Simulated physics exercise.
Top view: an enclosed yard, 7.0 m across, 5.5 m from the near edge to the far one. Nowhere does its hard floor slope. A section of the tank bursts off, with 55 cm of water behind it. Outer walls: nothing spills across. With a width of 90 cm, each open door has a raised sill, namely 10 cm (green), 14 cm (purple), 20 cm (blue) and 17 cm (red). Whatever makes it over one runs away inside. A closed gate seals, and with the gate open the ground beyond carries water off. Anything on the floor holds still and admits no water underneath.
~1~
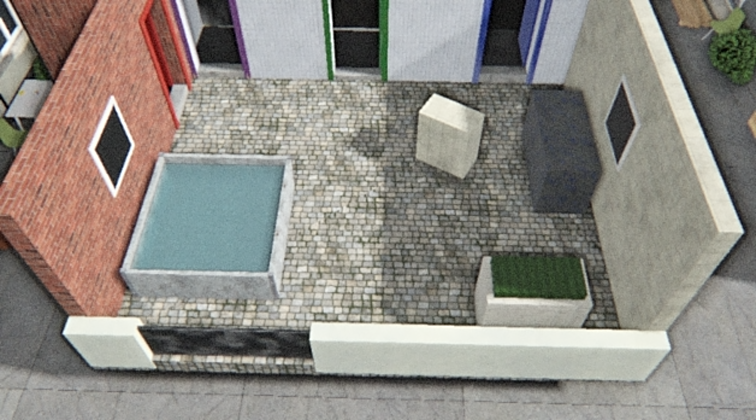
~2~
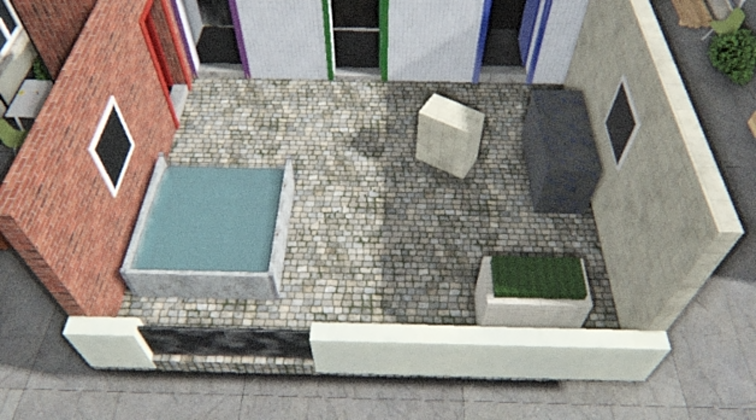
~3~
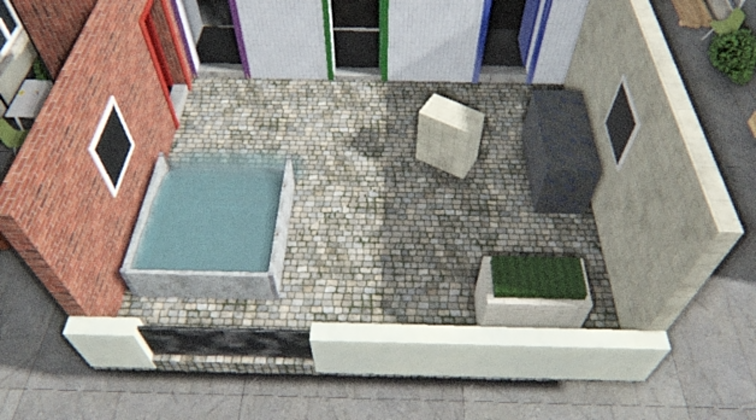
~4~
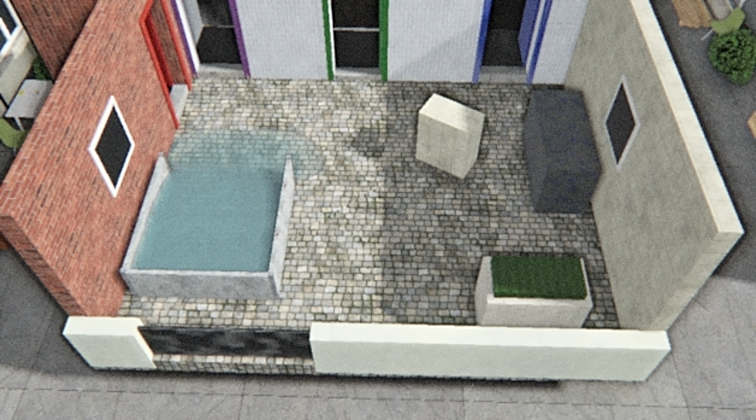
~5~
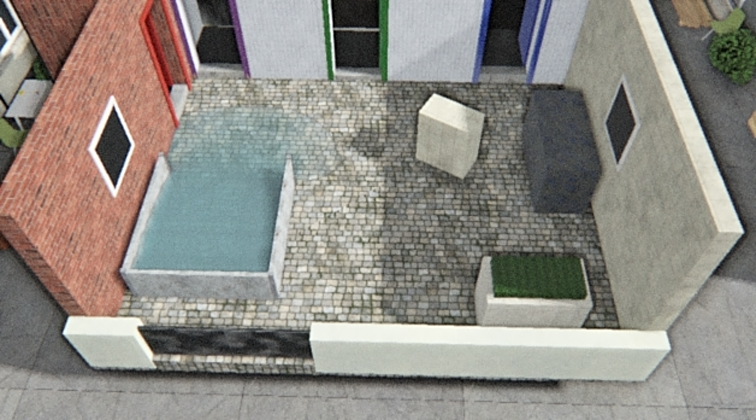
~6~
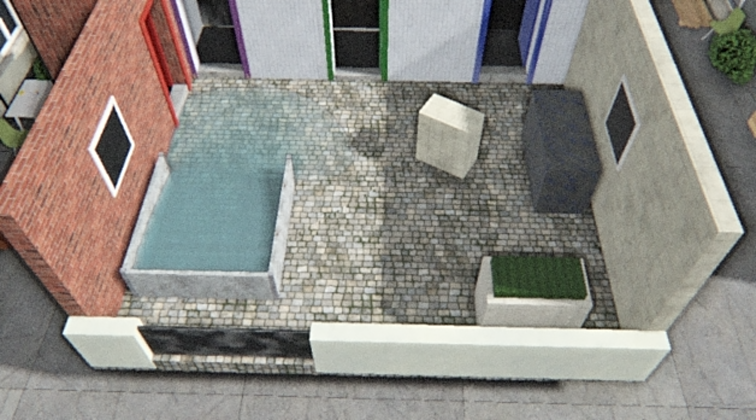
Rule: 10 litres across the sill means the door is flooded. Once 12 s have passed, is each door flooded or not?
At that moment the green door is flooded, the purple door is flooded, the blue door is not flooded, the red door is flooded.
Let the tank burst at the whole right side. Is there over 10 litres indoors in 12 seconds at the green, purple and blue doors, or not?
Green short, purple short, blue short.
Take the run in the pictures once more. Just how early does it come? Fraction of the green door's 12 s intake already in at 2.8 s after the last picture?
Some 85 per cent by then.
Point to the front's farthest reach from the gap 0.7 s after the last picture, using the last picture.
(363, 85).
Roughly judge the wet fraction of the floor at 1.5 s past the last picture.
Roughly 30 % of the floor is wet.
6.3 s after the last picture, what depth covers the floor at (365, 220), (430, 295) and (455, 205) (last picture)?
Spot one 1 cm, spot two 2 cm, spot three 3 cm.
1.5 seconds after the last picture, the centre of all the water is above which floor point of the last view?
Balance point at about (247, 156).
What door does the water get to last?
It would be the blue one.
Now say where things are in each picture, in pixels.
Still water, 55 cm deep, in the tank at (213, 214), in the first picture.
Water pours out on the tank's far side and has run 1.1 m, to a hidden place; typically 8 cm deep outside, 55 cm at the tank's back, in the second picture.
The front is at a hidden place, 1.2 m from the gap on the tank's far side; 1.4 m2 of floor is under water; 55 cm left at the back of the tank, in the third picture.
The front is at (174, 140), 1.5 m from the gap on the tank's far side; 2.6 m2 of floor is under water; 55 cm left at the back of the tank, in the fourth picture.
Water pours out on the tank's far side and has run 1.9 m, to (181, 119); typically 7 cm deep outside, 54 cm at the tank's back, in the fifth picture.
The front is at (225, 91), 2.3 m from the gap on the tank's far side; 5.6 m2 of floor is under water; 47 cm left at the back of the tank, in the sixth picture.
Then, 0.7 s after the last picture water covers 25 % of the floor and is deepest (32 cm) near (193, 81); green door 9 cm at the sill, 0 L in, purple door 33 cm at the sill, 25 L in, blue door not reached, red door 13 cm at the sill, 0 L in.
Then, 1.5 s after the last picture water covers 30 % of the floor and is deepest (36 cm) near (193, 81); green door 17 cm at the sill, 6 L in, purple door 37 cm at the sill, 128 L in, blue door not reached, red door 20 cm at the sill, 0 L in.
Then, 2.8 s after the last picture water covers 45 % of the floor and is deepest (24 cm) near (187, 101); green door 14 cm at the sill, 28 L in, purple door 24 cm at the sill, 257 L in, blue door 5 cm at the sill, 0 L in, red door 23 cm at the sill, 22 L in.
Then, 6.3 s after the last picture water covers 75 % of the floor and is deepest (16 cm) near (543, 129); green door 6 cm at the sill, 33 L in, purple door 7 cm at the sill, 286 L in, blue door 15 cm at the sill, 0 L in, red door 7 cm at the sill, 32 L in.
Then, 11.3 s after the last picture water covers 95 % of the floor and is deepest (10 cm) near (532, 353); green door 6 cm at the sill, 33 L in, purple door 4 cm at the sill, 286 L in, blue door 6 cm at the sill, 0 L in, red door 4 cm at the sill, 32 L in.
